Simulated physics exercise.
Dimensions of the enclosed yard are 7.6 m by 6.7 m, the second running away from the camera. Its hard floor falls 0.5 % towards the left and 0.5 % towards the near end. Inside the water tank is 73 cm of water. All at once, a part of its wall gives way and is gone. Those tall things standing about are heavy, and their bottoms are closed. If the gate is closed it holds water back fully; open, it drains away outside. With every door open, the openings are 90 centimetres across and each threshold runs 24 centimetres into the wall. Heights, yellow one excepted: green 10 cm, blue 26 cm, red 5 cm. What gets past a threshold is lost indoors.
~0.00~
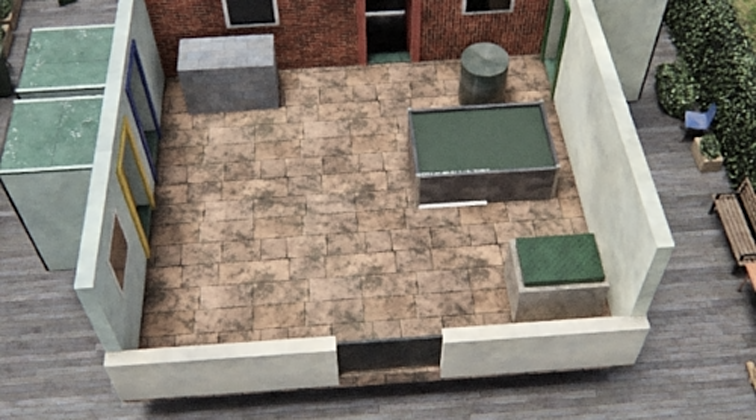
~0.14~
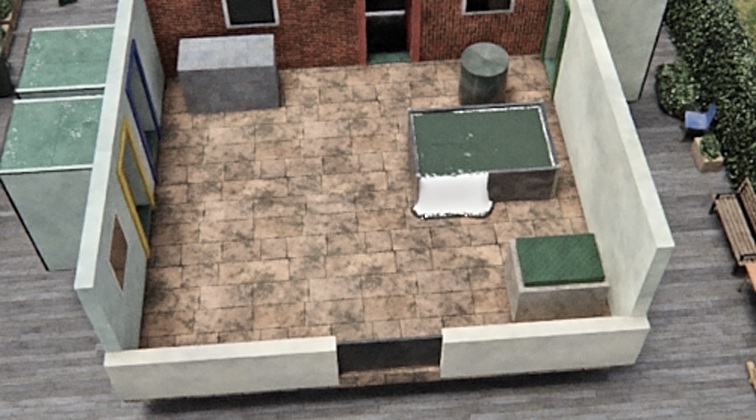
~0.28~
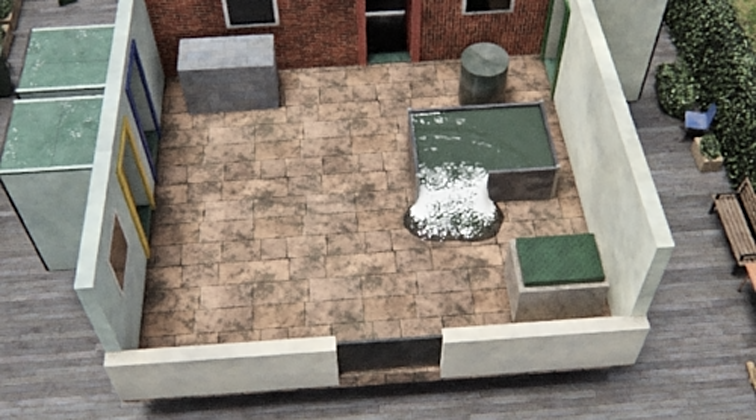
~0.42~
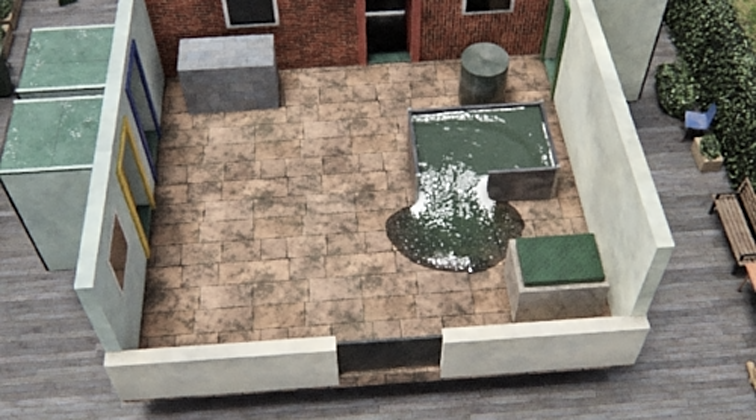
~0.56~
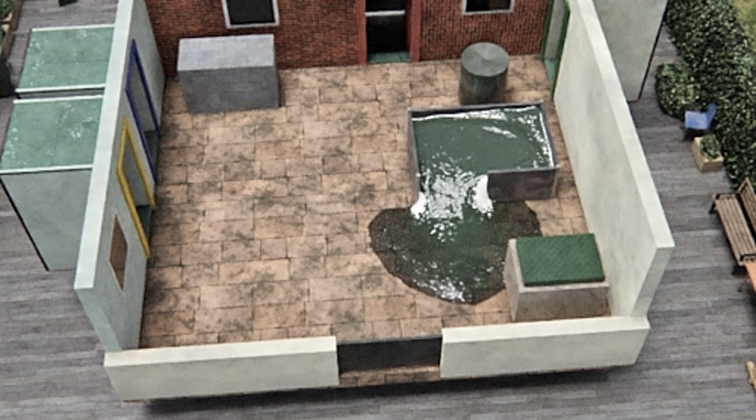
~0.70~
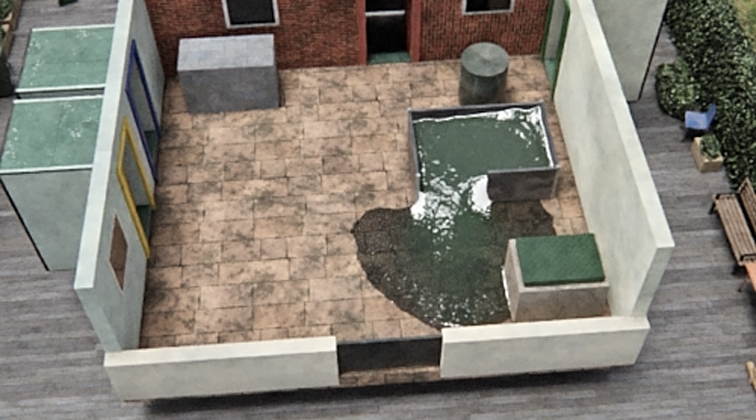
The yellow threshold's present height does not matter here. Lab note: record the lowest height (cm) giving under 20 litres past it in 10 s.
Lowest height: 6.5 cm.
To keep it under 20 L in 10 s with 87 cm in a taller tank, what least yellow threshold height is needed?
I'd say close to 8.0 cm.
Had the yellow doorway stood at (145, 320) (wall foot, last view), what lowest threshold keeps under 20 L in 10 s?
About 18 cm.
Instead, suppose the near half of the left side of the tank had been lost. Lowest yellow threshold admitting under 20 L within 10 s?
You'd want it roughly 15 centimetres tall.
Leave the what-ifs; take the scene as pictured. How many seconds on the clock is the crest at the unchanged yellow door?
The depth peaks at about 8.0 seconds.
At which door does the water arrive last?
I'd say the red one.
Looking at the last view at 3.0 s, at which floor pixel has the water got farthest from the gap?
Pixel: About (136, 378).
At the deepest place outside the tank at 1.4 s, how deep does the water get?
38 cm.
After 1.4 s water covers 20 % of the floor, deepest (38 cm) near (438, 210); it has not reached the yellow door.
After 3.0 s water covers 35 % of the floor, deepest (35 cm) near (136, 378); it has not reached the yellow door.
After 10.0 s water covers 90 % of the floor, deepest (15 cm) near (165, 84); 9 cm at the yellow door, 0 litres in over its 16 cm threshold.
At the yellow door as built, the water arrived by 3.7 s and peaked near 10 cm at 8.2 s.
With a threshold of 5 cm, 35 litres would have come in within the 10 s; with 7 cm, 14 litres. So under 20 litres takes about 6.5 cm.
